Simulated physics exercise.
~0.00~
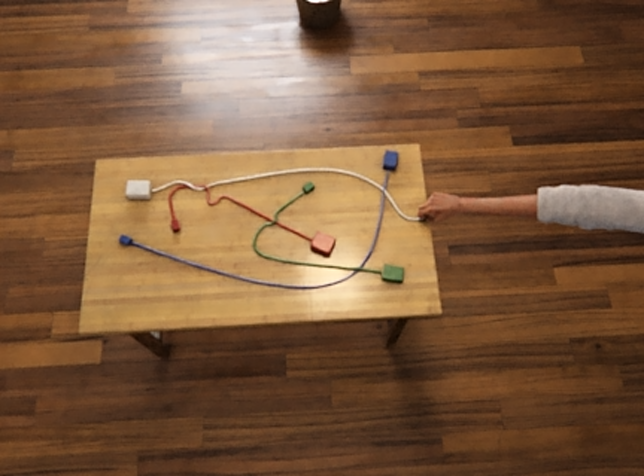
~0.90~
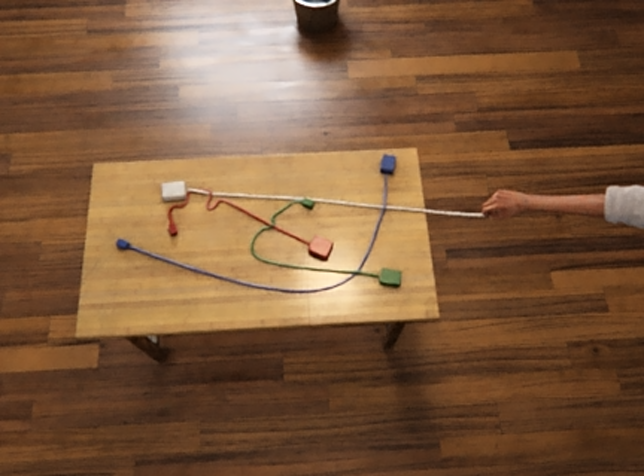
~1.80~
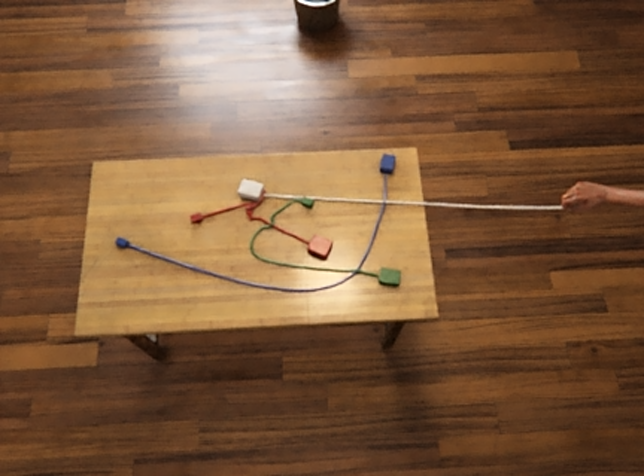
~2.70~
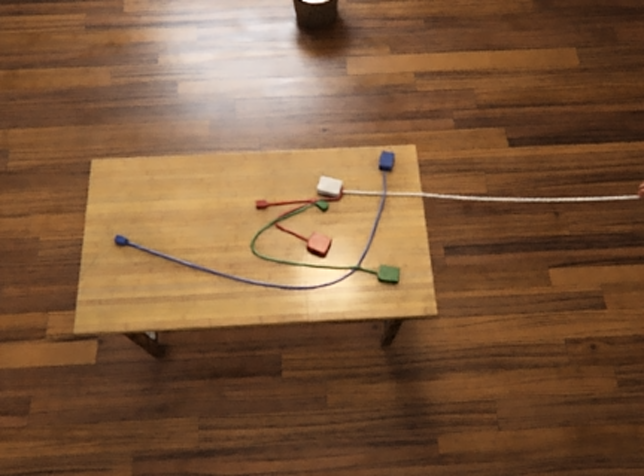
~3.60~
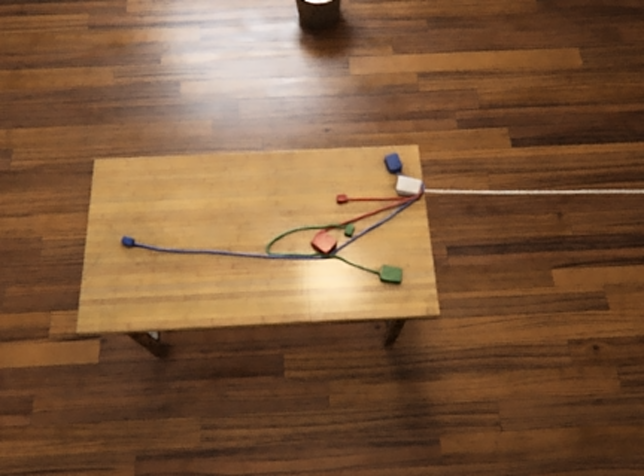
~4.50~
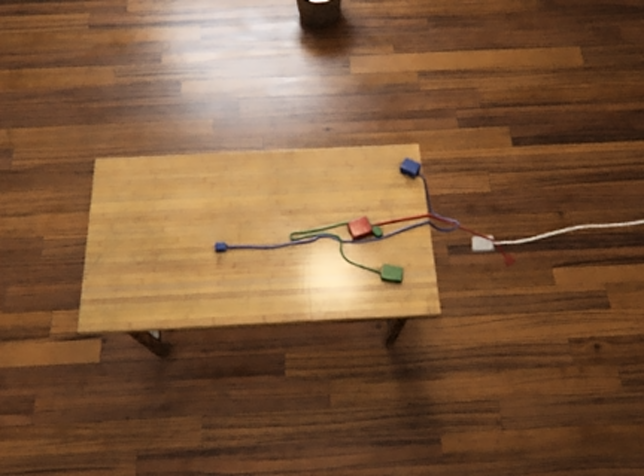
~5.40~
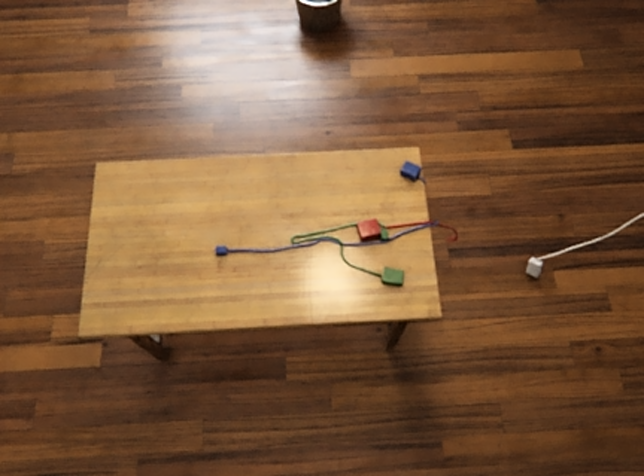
A hand pulled the white lead off the right side of a wooden table, its charger dragging the red and blue leads along before dropping over the edge, while the red charger shifted right and the green charger stayed put among the tangled leads.
